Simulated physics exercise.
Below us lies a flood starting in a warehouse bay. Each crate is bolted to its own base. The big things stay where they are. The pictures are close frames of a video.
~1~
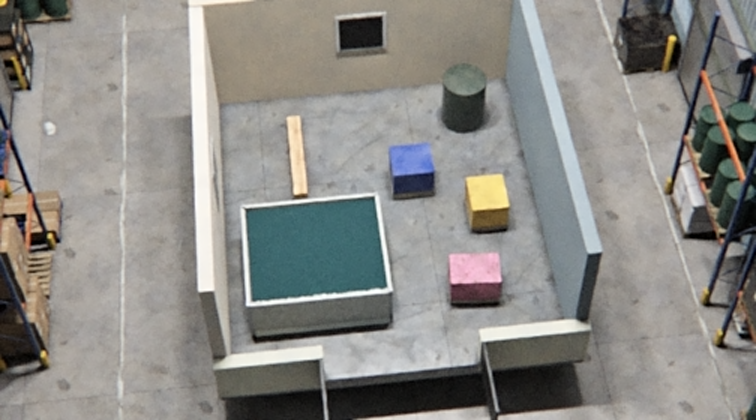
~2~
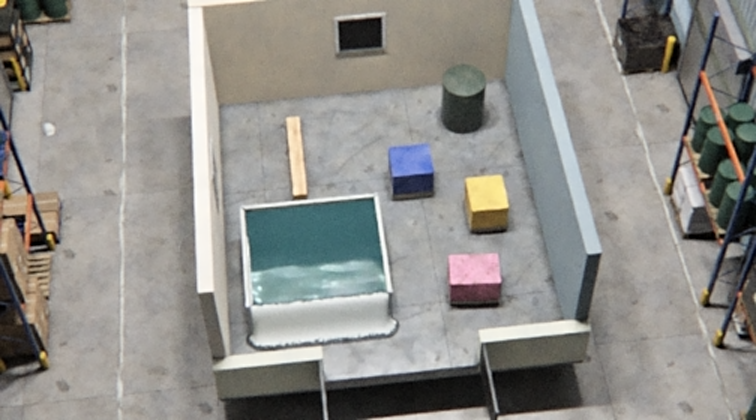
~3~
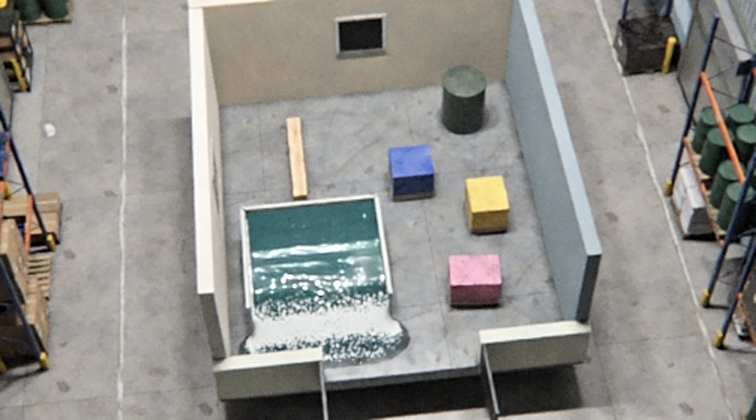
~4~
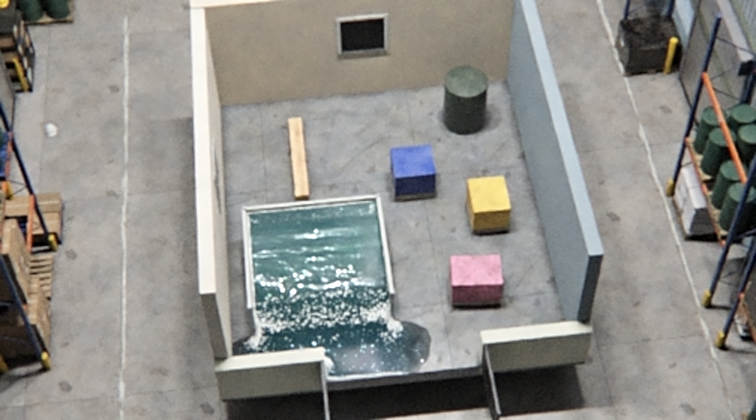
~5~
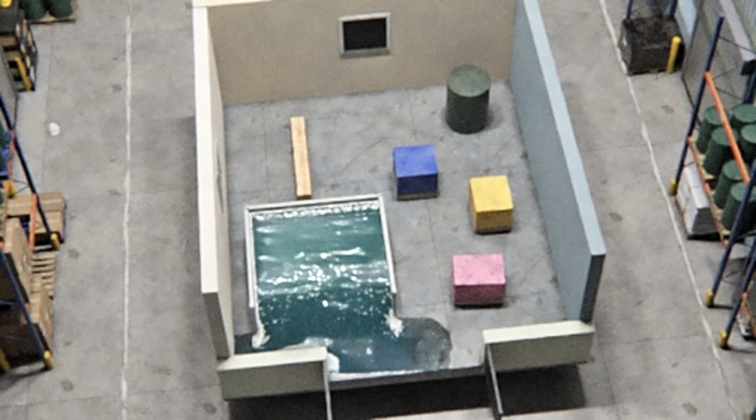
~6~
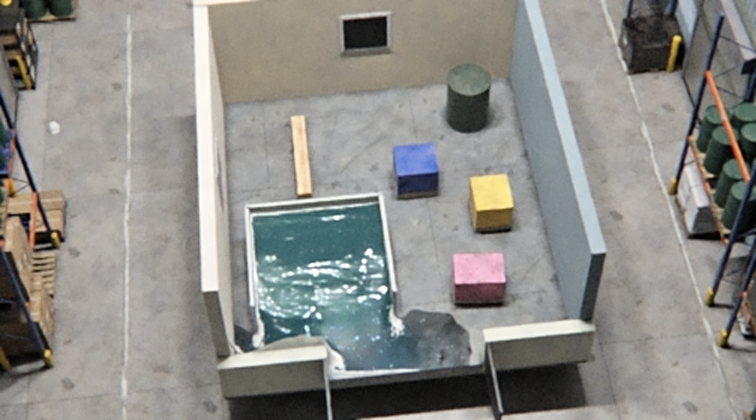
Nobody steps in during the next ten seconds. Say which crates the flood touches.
In the end: The pink crate stays dry; the yellow crate stays dry; the blue crate stays dry.
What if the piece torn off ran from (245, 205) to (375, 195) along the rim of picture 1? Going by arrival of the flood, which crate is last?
It is the pink crate.
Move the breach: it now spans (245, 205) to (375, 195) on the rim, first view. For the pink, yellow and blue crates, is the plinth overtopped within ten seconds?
In short: The pink one takes water, the yellow one ends up wet, the blue one is topped.
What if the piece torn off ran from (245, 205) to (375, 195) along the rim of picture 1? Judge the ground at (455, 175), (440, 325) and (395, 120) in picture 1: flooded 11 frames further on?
One after the other: No water, no water, wet.
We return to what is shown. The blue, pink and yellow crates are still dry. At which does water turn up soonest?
That is the pink-painted one.
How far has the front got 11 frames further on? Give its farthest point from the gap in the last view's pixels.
Roughly at (225, 130).
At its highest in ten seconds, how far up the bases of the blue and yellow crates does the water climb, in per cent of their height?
In turn 20 and 40 per cent.
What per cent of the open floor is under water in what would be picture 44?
Close to 60 %.
A moment on, water covers 15 % of the floor; the pink crate water round its plinth, the yellow crate not reached, the blue crate not reached.
Next, water covers 20 % of the floor; the pink crate water round its plinth, the yellow crate not reached, the blue crate not reached.
Then, water covers 40 % of the floor; the pink crate water round its plinth, the yellow crate not reached, the blue crate not reached.
Later, water covers 60 % of the floor; the pink crate water round its plinth, the yellow crate water round its plinth, the blue crate water round its plinth.
In the end, water covers 75 % of the floor; the pink crate stayed above the water, the yellow crate stayed above the water, the blue crate stayed above the water.
